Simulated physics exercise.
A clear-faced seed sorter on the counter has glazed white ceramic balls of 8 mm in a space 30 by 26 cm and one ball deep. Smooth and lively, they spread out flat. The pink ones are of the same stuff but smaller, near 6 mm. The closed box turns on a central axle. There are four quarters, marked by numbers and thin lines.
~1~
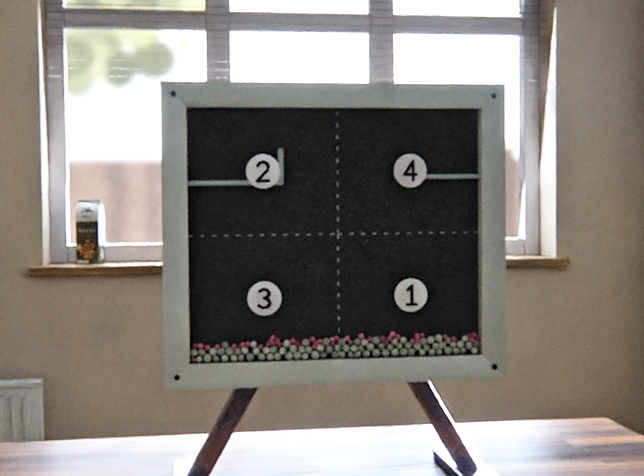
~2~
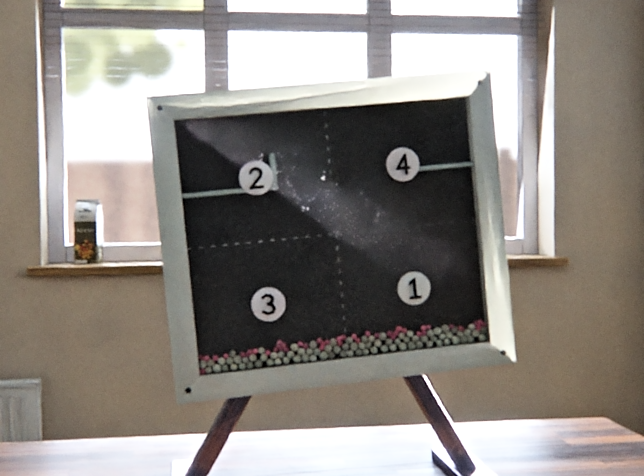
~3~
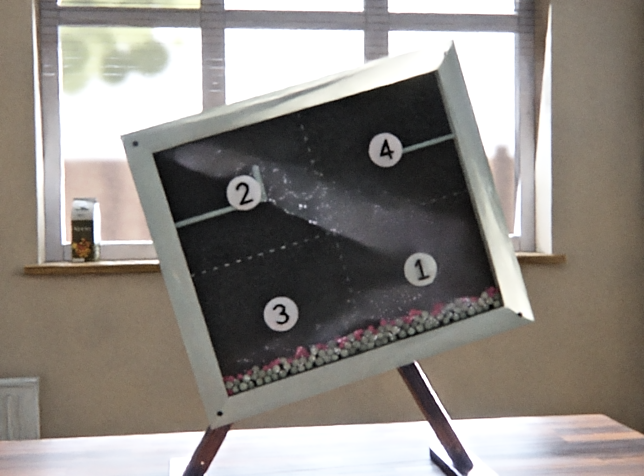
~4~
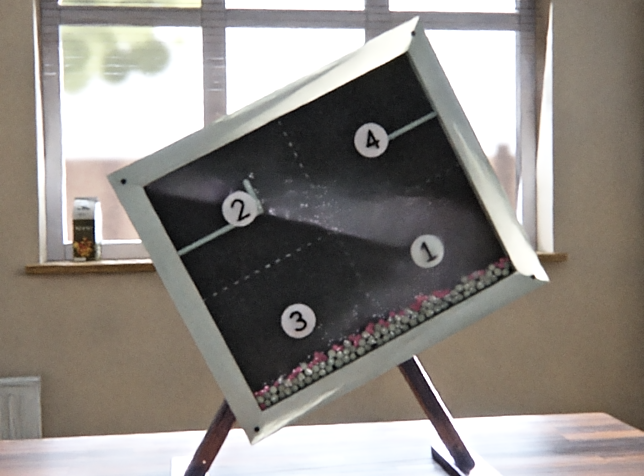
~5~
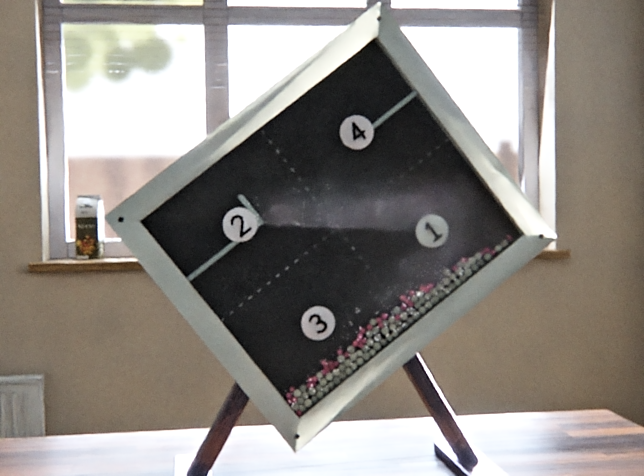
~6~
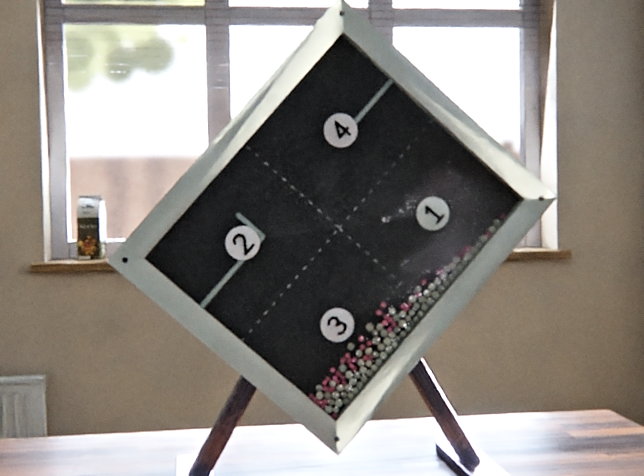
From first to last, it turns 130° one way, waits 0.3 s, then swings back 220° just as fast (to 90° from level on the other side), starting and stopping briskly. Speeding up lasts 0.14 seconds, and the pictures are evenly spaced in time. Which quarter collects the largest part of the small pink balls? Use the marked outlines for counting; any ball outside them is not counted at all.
The one marked 1.
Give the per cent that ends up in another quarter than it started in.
About 55 percent.
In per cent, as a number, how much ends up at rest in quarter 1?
Roughly 85%.
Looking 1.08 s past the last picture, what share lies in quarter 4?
0 percent.
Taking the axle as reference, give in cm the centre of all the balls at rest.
About 6 cm left and 13 cm below.
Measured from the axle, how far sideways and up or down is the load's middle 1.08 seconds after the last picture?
Roughly 11 centimetres to the right and 8 centimetres below.
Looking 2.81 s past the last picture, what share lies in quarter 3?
I'd say near 100 in a hundred.
Then, 1.08 s later than the last picture, it stands 130° anticlockwise; the balls' middle is 11 cm right of and 8 cm below the centre; no. 2, 35 %, no. 3, 65 %; small ones, no. 2, 25 %, no. 3, 75 %.
Then, 2.81 s later than the last picture, it stands 20° anticlockwise; the balls' middle is 8 cm left of and 12 cm below the centre; no. 3, 100 %; small ones, no. 3, 100 %.
Then, 4.24 s later than the last picture, it stands 90° clockwise; the balls' middle is 8 cm left of and 12 cm below the centre; no. 1, 95 %, no. 4, 5 %; small ones, no. 1, 90 %, no. 4, 10 %.
All still 5.6 s after it, it stands 90° clockwise; no. 1, 85 %, no. 2, 0 %, no. 3, 0 %, no. 4, 15 %; small ones, no. 1, 85 %, no. 4, 15 %.
